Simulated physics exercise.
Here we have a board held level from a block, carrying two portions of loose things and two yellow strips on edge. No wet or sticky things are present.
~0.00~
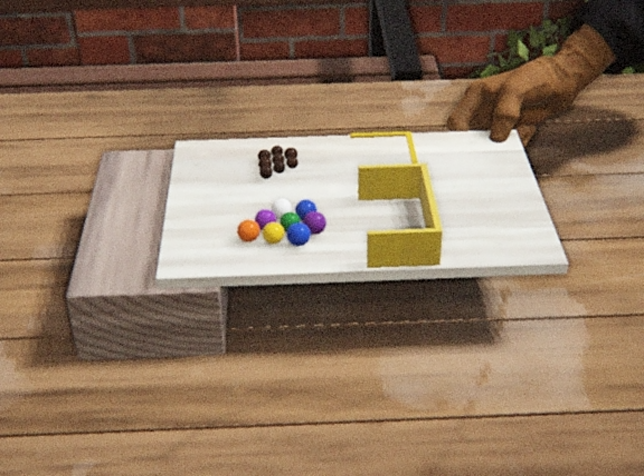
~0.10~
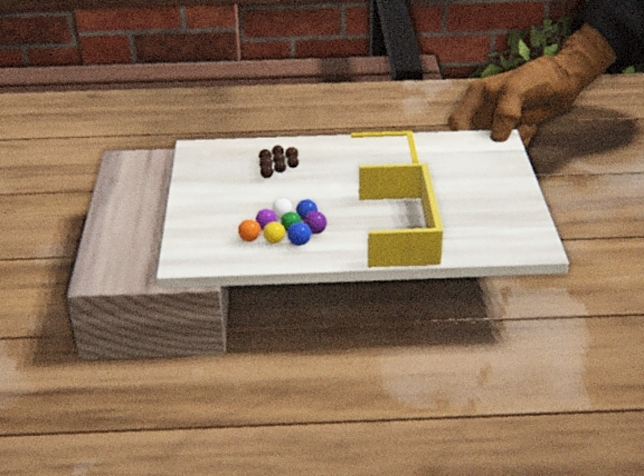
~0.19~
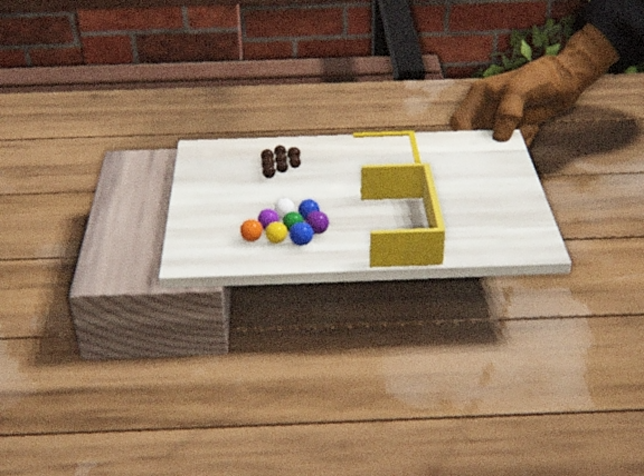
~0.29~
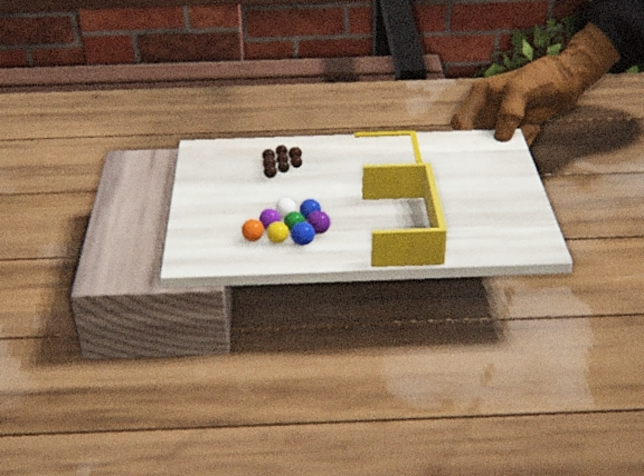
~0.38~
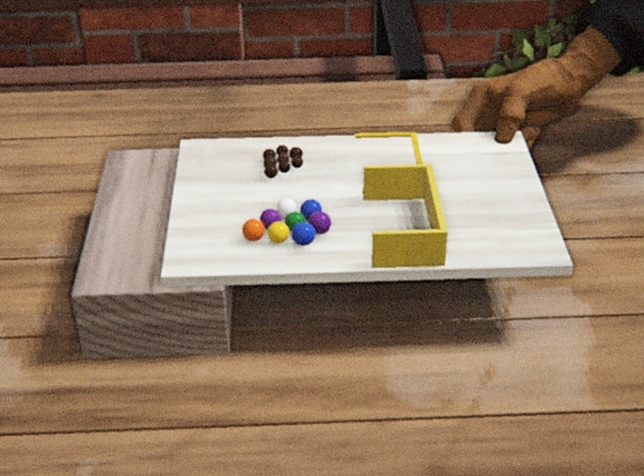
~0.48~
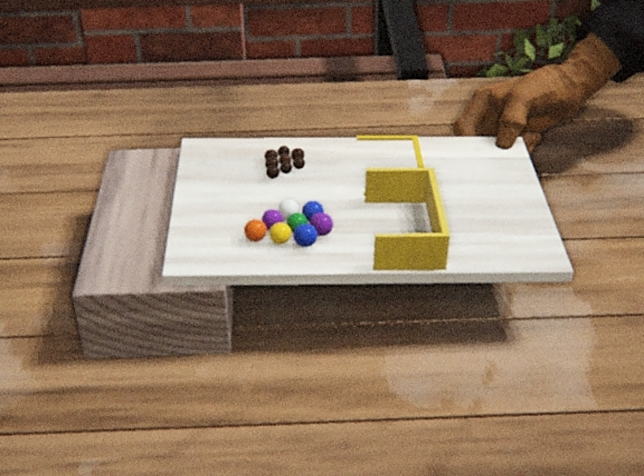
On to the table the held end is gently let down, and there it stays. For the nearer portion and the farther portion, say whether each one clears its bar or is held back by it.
The nearer portion is held back by its bar; the farther portion clears its bar.
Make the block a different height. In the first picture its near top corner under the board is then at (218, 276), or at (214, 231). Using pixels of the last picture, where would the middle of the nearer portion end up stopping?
The middle should sit around (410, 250) in the first case and around (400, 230) in the second.
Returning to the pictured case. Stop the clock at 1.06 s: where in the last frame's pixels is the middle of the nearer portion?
In the last picture's pixels, the middle is about (400, 252).
After 0.76 s, board sloping at 9°; nearer portion on its way down; farther portion on its way down.
After 1.06 s, board resting at 14°; nearer portion has reached its bar; farther portion on its way down.
After 1.41 s, board resting at 14°; nearer portion has reached its bar; farther portion the bulk past its bar.
In the end (2.6 s), board resting at 14°; nearer portion gathered behind its bar; farther portion the bulk past its bar.
